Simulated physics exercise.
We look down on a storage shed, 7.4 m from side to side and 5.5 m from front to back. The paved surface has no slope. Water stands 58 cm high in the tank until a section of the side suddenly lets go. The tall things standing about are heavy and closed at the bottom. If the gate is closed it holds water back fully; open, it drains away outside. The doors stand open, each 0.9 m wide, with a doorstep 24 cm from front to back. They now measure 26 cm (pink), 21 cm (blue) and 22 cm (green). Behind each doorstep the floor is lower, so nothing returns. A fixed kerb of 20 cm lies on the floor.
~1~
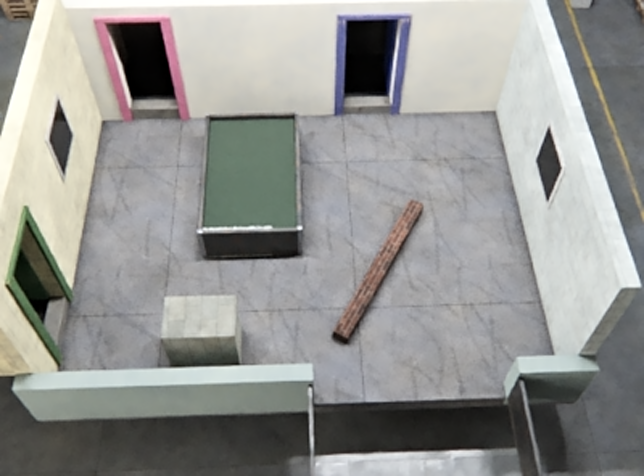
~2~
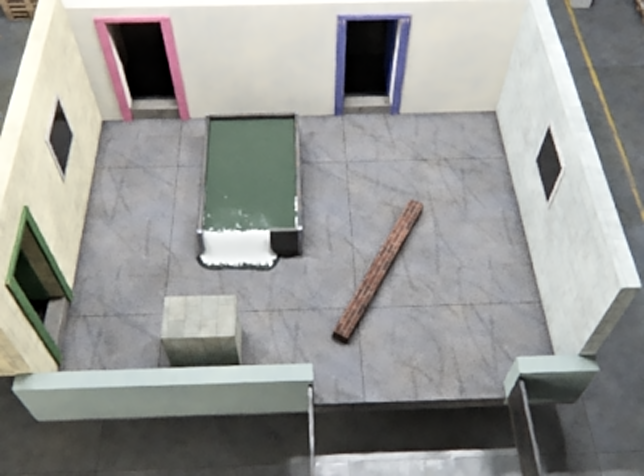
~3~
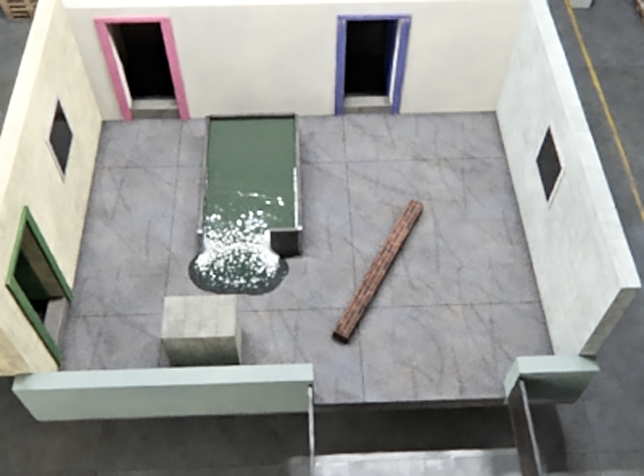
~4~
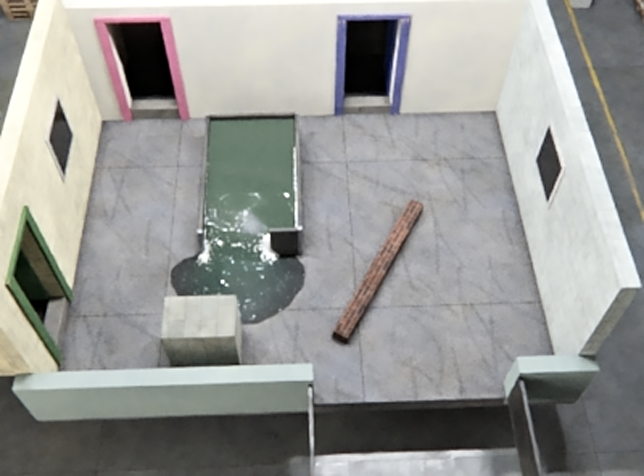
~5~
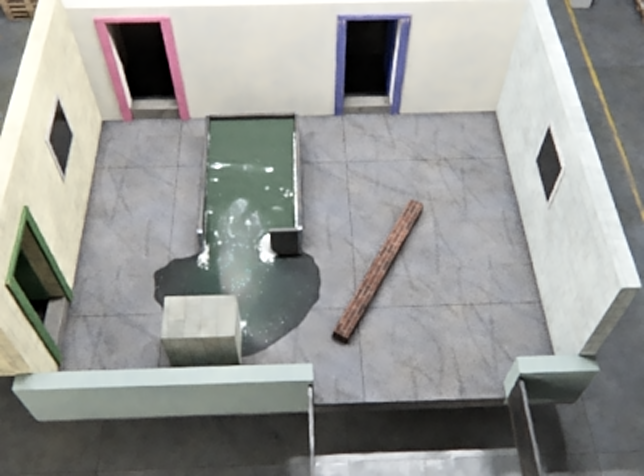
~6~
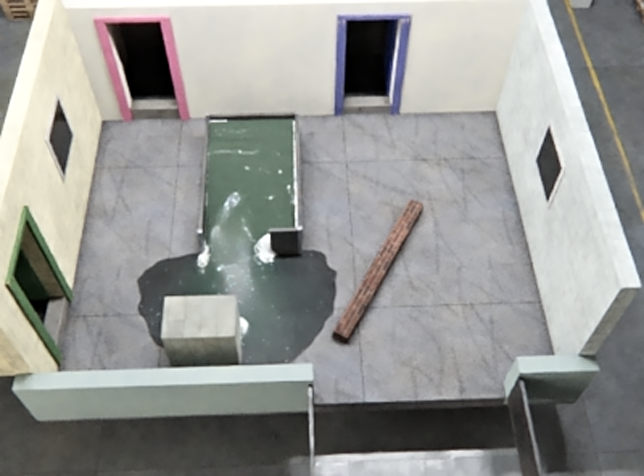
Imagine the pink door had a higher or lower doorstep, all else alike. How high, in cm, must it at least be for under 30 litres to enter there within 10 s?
It would have to be roughly 7 cm high.
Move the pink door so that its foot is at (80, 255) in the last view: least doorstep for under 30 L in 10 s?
Roughly 6.5 cm.
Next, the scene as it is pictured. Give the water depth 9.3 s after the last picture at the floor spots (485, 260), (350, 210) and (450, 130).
About 2, 2 and 2 cm.
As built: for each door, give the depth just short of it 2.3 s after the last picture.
Depths in cm: Pink 0, blue 0, green 22.
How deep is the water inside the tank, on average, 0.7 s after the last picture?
About 39 cm.
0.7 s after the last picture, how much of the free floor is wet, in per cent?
About 20 per cent.
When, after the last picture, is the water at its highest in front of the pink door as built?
Around 6.0 s.
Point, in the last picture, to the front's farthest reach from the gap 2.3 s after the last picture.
Around (524, 381).
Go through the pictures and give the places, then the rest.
The first frame shows the tank at (251, 172) is whole and still, 58 cm deep; the pink door at (147, 79) is dry.
In the second frame, water pours out at (238, 247) and has run 0.2 m, to (237, 266); about 5 cm deep outside, 58 cm at the back.
In the third frame, water pours out at (238, 247) and has run 0.7 m, to (251, 291); about 9 cm deep outside, 58 cm at the back.
In the fourth frame, the front is at a hidden place, 1.2 m from the gap at (238, 248); 1.8 m2 of floor is wet, 58 cm left at the back.
In the fifth frame, water pours out at (238, 248) and has run 1.7 m, to (242, 349); about 6 cm deep outside, 58 cm at the back.
In the sixth frame, water pours out at (238, 247) and has run 2.3 m, to a hidden place; about 5 cm deep outside, 56 cm at the back; the pink door at (147, 79), 3.5 m from the gap, is still 3.3 m from the nearest water.
Then, 0.7 s after the last picture water covers 20 % of the floor, deepest (36 cm) near (219, 325); it has not reached the pink door.
Then, 2.3 s after the last picture water covers 35 % of the floor, deepest (26 cm) near (219, 325); it has not reached the pink door.
Then, 9.3 s after the last picture water covers 80 % of the floor, deepest (9 cm) near (114, 175); 9 cm at the pink door, 0 litres in over its 26 cm doorstep.
At the pink door as built, the water peaked near 14 cm, 5.9 s after the last picture.
With a doorstep of 6 cm, 49 litres would have come in within the 10 s; with 8 cm, 21 litres. So under 30 litres takes about 7 cm.
